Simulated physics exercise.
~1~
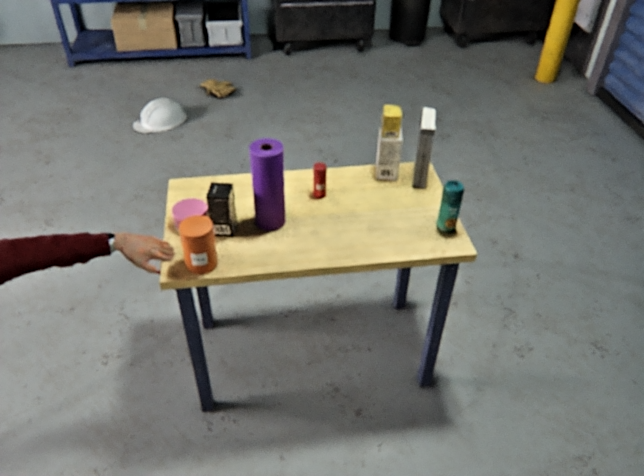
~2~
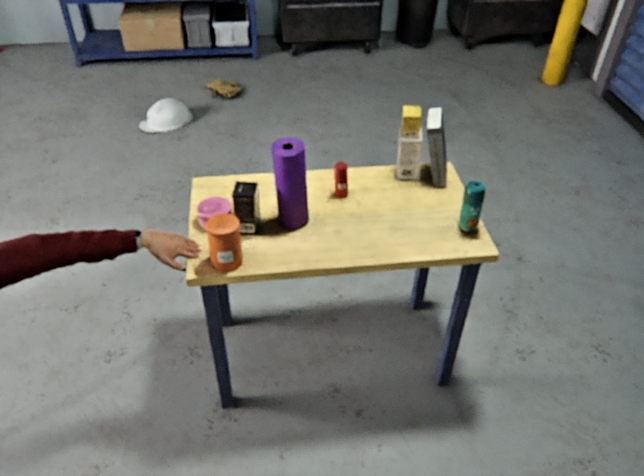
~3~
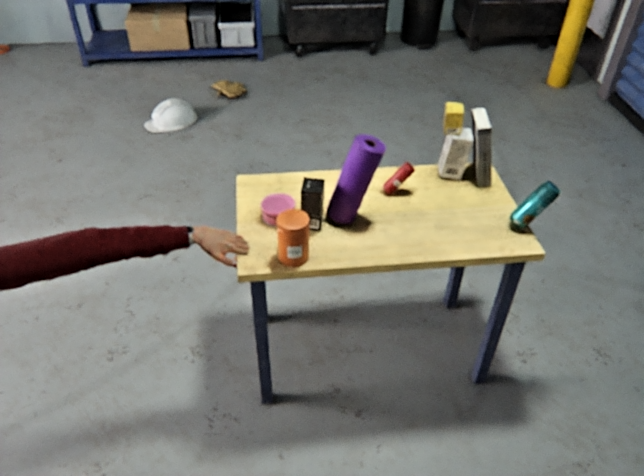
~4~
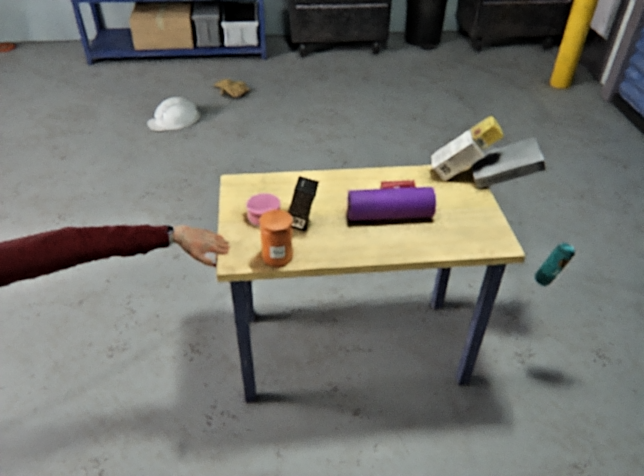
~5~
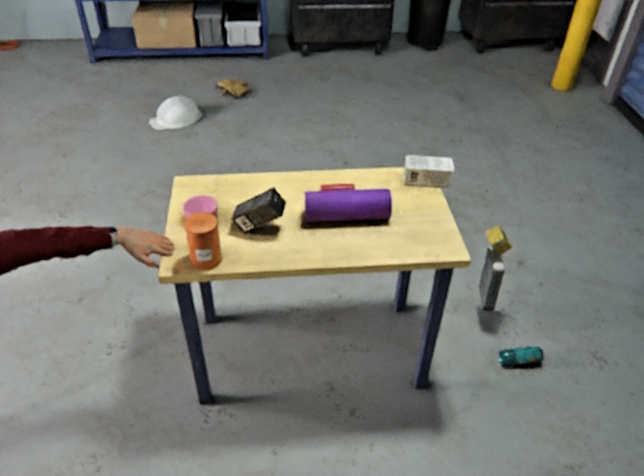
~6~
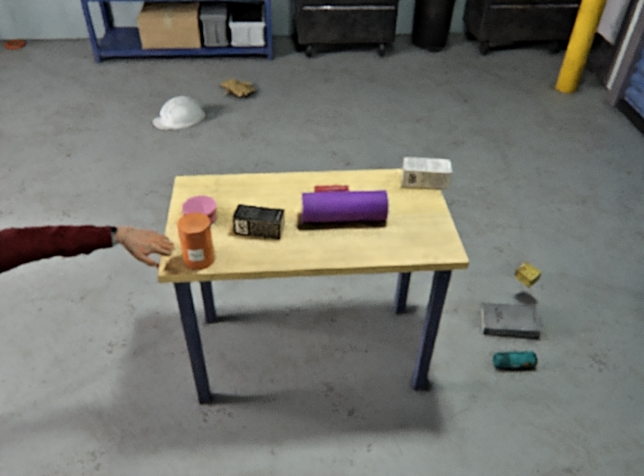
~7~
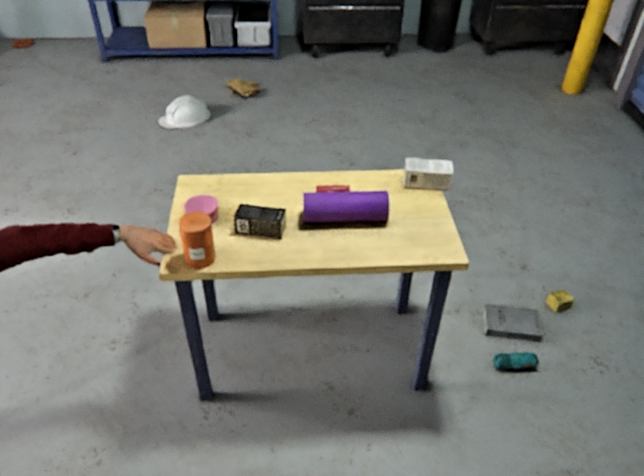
An arm in a dark red sleeve reaches from the left to a small wooden table on a grey workshop floor, seen from above. On it stand an orange jar, pink tub and black carton at left, a purple roll and red shaker mid-table, and white and yellow cartons, a grey book and a turquoise can at right. The table slides right, and several things tilt. It then jerks back left as the roll topples and the can, yellow carton and book drop off the right side. The black and white cartons end lying on the table with the roll and shaker, while the jar and tub stay upright.
